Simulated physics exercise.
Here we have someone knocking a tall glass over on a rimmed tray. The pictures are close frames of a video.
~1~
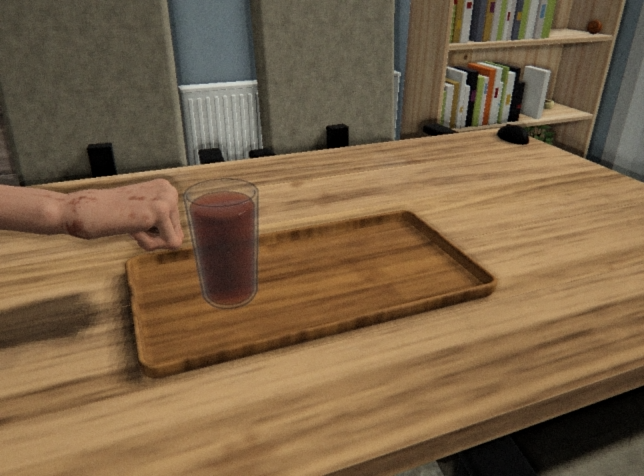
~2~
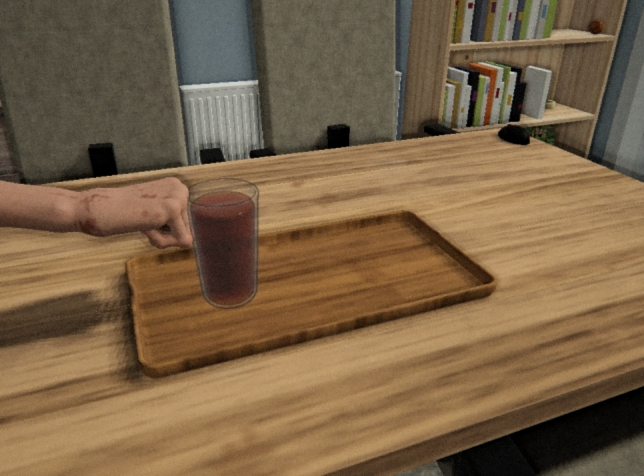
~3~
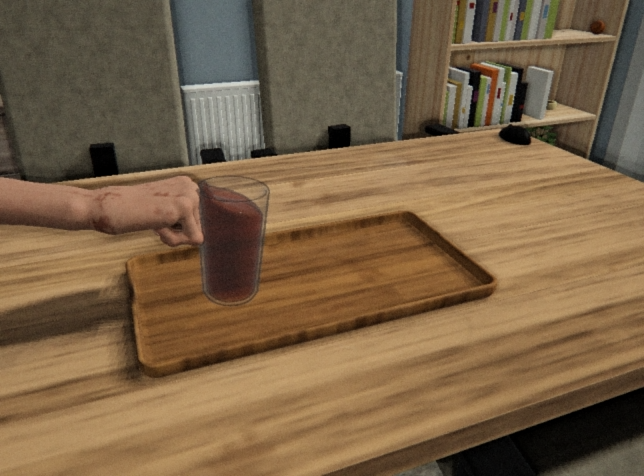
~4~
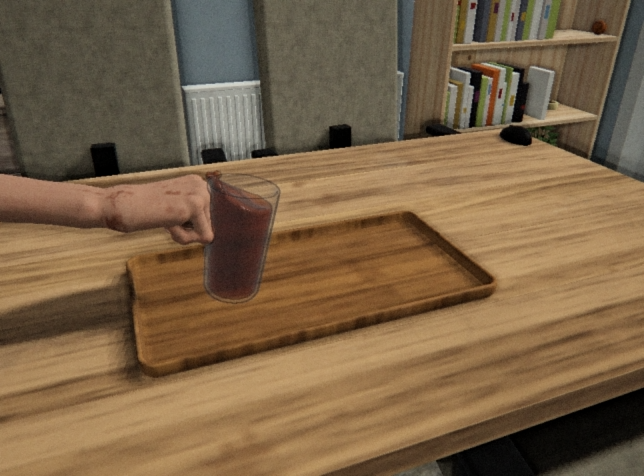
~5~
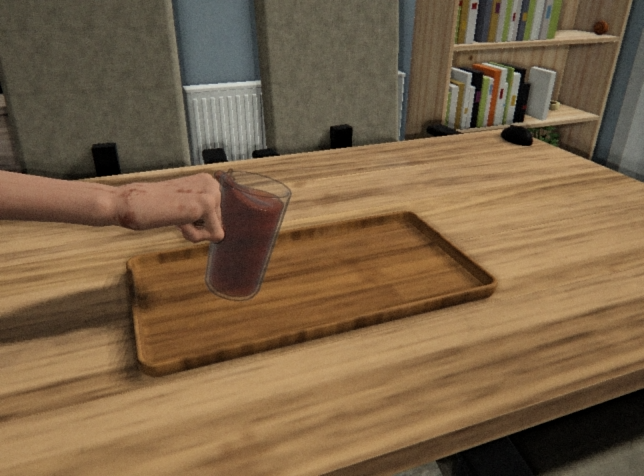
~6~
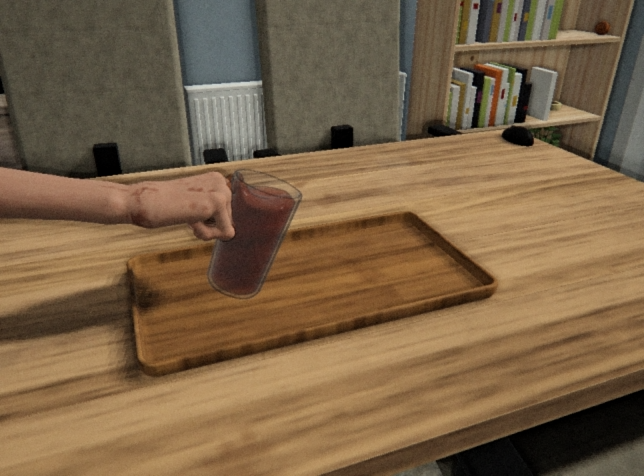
On a wooden table near a bookshelf, a fist pushed against the upper part of a tall glass of tea on a rimmed tray, and the glass tilted to the right as the tea sloshed inside.
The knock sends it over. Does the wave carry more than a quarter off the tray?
After the fall more than a quarter leaves the tray.
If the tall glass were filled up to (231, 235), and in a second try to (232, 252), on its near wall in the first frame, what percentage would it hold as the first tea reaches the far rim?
Near 65 % and 65 %.
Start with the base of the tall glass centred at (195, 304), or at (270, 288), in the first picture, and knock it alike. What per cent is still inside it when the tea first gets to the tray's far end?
In turn 55 and 70 in a hundred.
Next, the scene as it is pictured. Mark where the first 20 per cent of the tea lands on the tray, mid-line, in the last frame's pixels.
Roughly at (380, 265).
A moment on, the tall glass is falling and 94 per cent is in the glass, 0 on the tray and 5 above or beyond its rim.
Next, the tall glass lies on its side and 64 per cent is in the glass, 21 on the tray and 15 above or beyond its rim.
Then the tall glass lies on its side and 37 per cent is in the glass, 35 on the tray and 27 above or beyond its rim.
Later the tall glass lies on its side and 20 per cent is in the glass, 42 on the tray and 38 above or beyond its rim.
In the end 62 per cent is held by tray and glass, 38 is off the tray.
